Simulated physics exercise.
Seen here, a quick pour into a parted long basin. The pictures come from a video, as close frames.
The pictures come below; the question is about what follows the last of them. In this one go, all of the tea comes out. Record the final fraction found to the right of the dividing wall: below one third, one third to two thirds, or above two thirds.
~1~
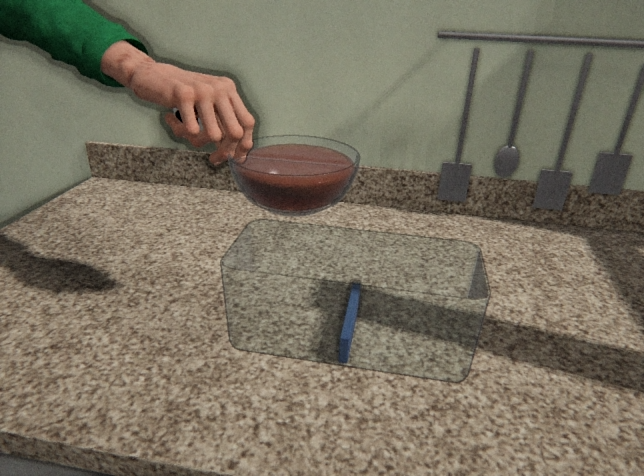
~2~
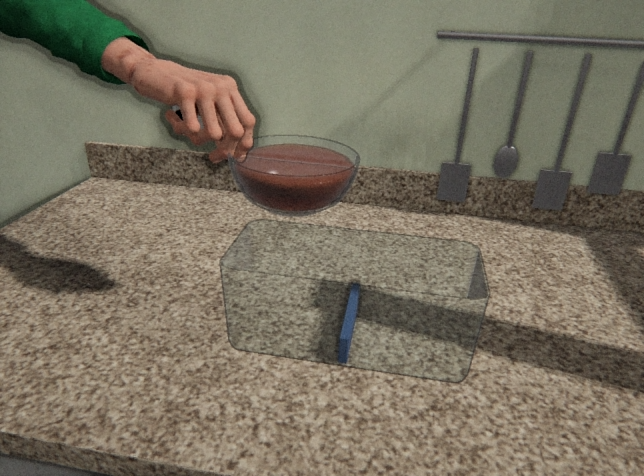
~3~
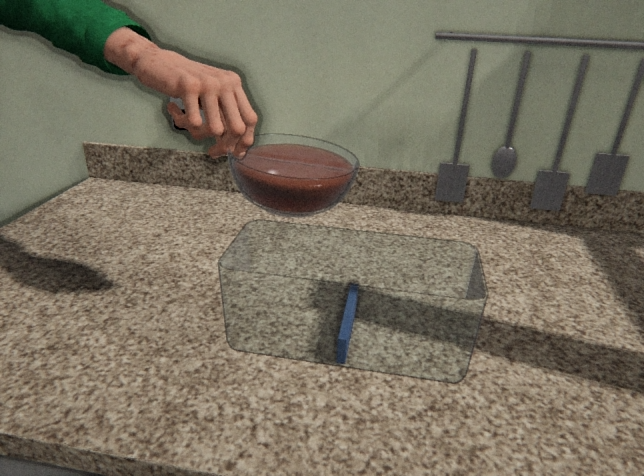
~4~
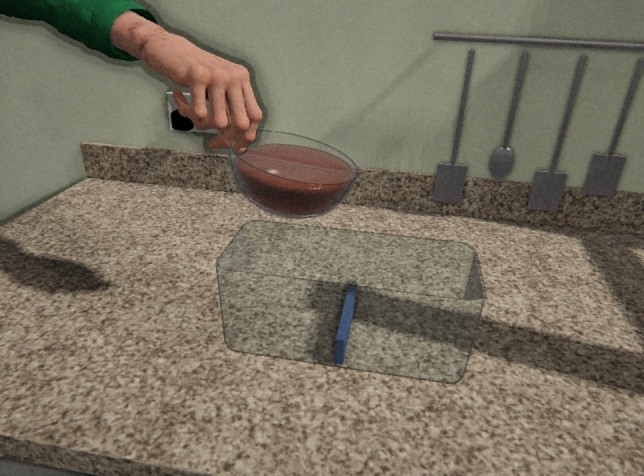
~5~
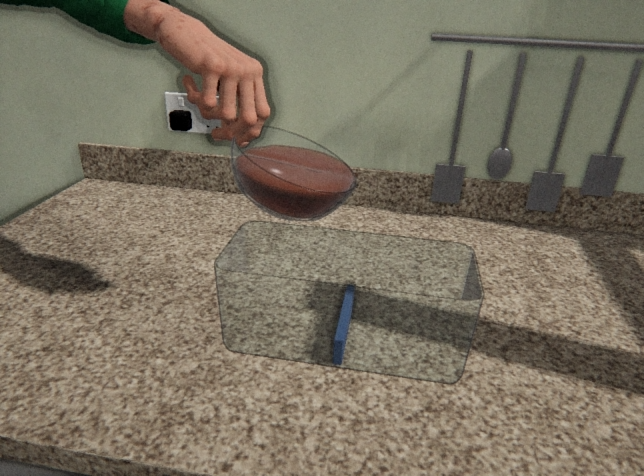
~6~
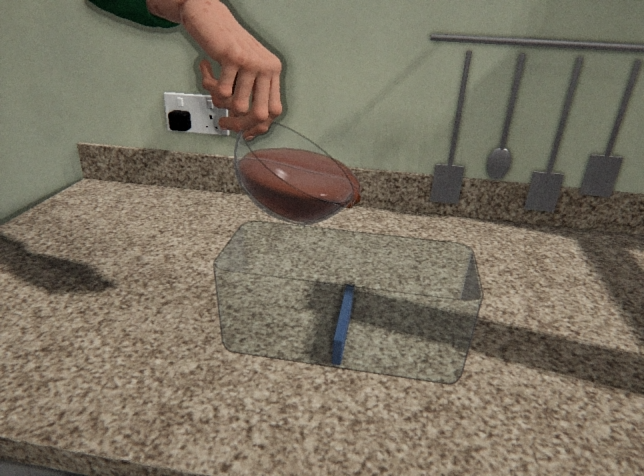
Top band.
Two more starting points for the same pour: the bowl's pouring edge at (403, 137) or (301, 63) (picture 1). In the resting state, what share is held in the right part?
Close to 75 in a hundred, and close to 50 in a hundred.
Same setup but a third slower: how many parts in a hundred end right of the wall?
Around 85 percent ends up there.
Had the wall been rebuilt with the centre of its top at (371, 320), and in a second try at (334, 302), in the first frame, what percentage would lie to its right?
The first placement leaves close to 50 per cent, the second close to 90 per cent.
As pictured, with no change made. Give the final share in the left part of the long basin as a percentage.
About 20 per cent.
A moment on, the bowl is tipped on its side and 12 per cent is still to pour, 2 is left of the wall and 64 right of it.
Next, the bowl is tipped on its side and 0 per cent is still to pour, 17 is left of the wall and 80 right of it.
Then the bowl is tipped on its side and 0 per cent is still to pour, 20 is left of the wall and 79 right of it.
Later the bowl is tipped on its side and 0 per cent is still to pour, 21 is left of the wall and 78 right of it.
At rest 21 per cent lies left of the wall, 78 right of it and 1 outside.
